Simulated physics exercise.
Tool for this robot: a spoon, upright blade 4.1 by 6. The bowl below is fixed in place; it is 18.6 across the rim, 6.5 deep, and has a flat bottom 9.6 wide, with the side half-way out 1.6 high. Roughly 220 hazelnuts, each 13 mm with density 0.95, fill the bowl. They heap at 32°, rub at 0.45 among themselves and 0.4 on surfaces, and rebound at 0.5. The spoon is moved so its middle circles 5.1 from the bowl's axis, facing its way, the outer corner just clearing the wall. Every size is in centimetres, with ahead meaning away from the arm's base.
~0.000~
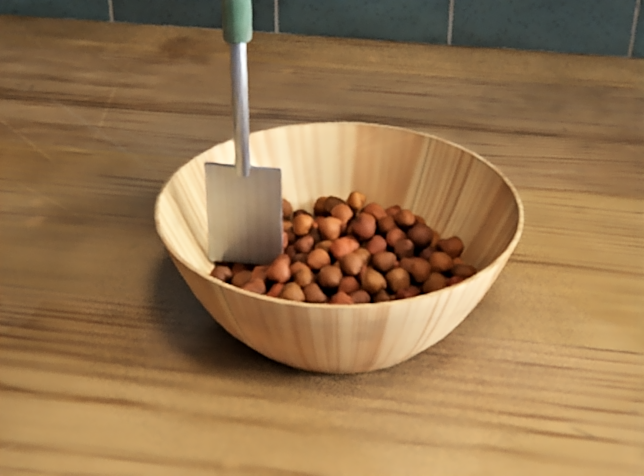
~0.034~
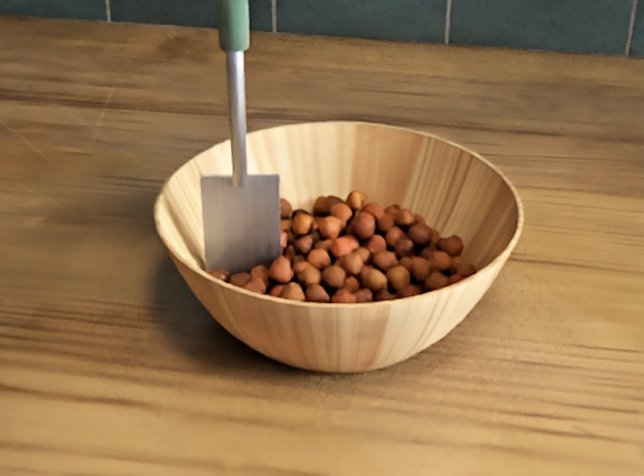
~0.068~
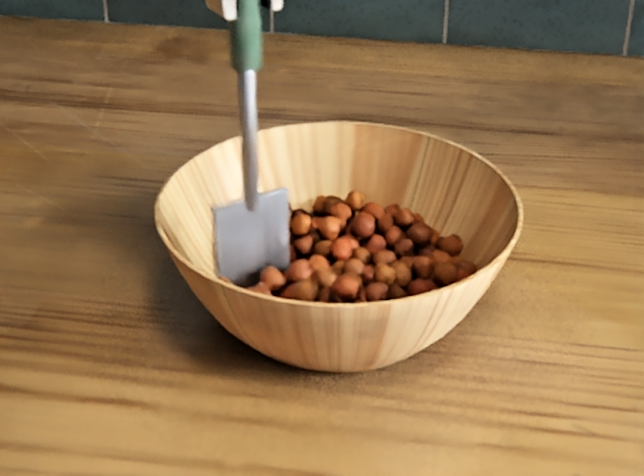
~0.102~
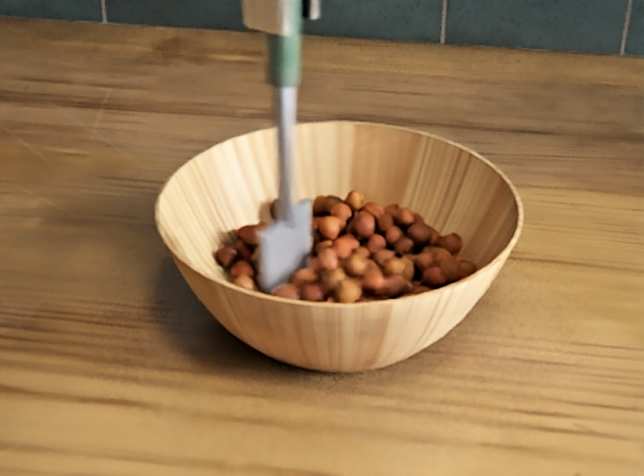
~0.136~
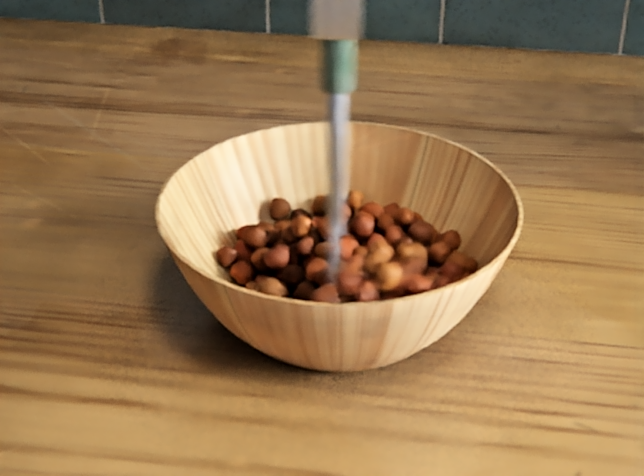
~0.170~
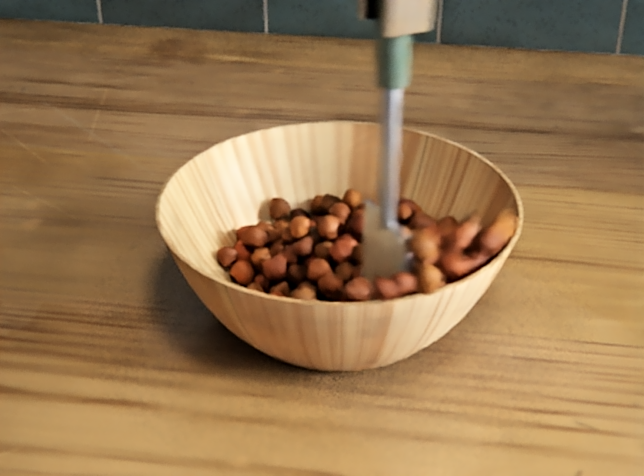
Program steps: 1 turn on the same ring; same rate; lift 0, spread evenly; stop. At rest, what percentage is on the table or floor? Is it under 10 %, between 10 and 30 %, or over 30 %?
Between 10 and 30 %.
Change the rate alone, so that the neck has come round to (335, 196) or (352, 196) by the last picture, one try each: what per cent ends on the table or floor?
Well, about 10 percent the first time and about 20 percent the second.
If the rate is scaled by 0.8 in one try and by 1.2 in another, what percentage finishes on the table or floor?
Around 15 percent on the first try and 35 percent on the second.
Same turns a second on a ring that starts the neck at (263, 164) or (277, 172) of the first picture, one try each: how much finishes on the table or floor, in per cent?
Close to 20 and 5 in a hundred.
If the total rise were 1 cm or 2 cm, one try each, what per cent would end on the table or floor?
I'd say some 15 per cent, and some 15 per cent.
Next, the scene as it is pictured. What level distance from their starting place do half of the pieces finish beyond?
Near 8 cm.
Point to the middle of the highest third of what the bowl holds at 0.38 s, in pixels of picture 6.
Centre, approx.: (262, 178).
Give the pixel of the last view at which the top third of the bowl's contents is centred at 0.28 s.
That third sits centred at about (417, 183).
After 0.28 s, 212° round, highest piece 11 above the table; 204 in the bowl, 2 on the table or floor, 13 in flight or on the tool.
After 0.38 s, 300° round, highest piece 9 above the table; 188 in the bowl, 15 on the table or floor, 16 in flight or on the tool.
After 0.63 s, 0° round, highest piece 7 above the table; 171 in the bowl, 48 on the table or floor.
After 1.33 s, 0° round, highest piece 6 above the table; 171 in the bowl, 48 on the table or floor.
At rest, 171 in the bowl, 48 on the table or floor. That is 22 % on the table or floor.
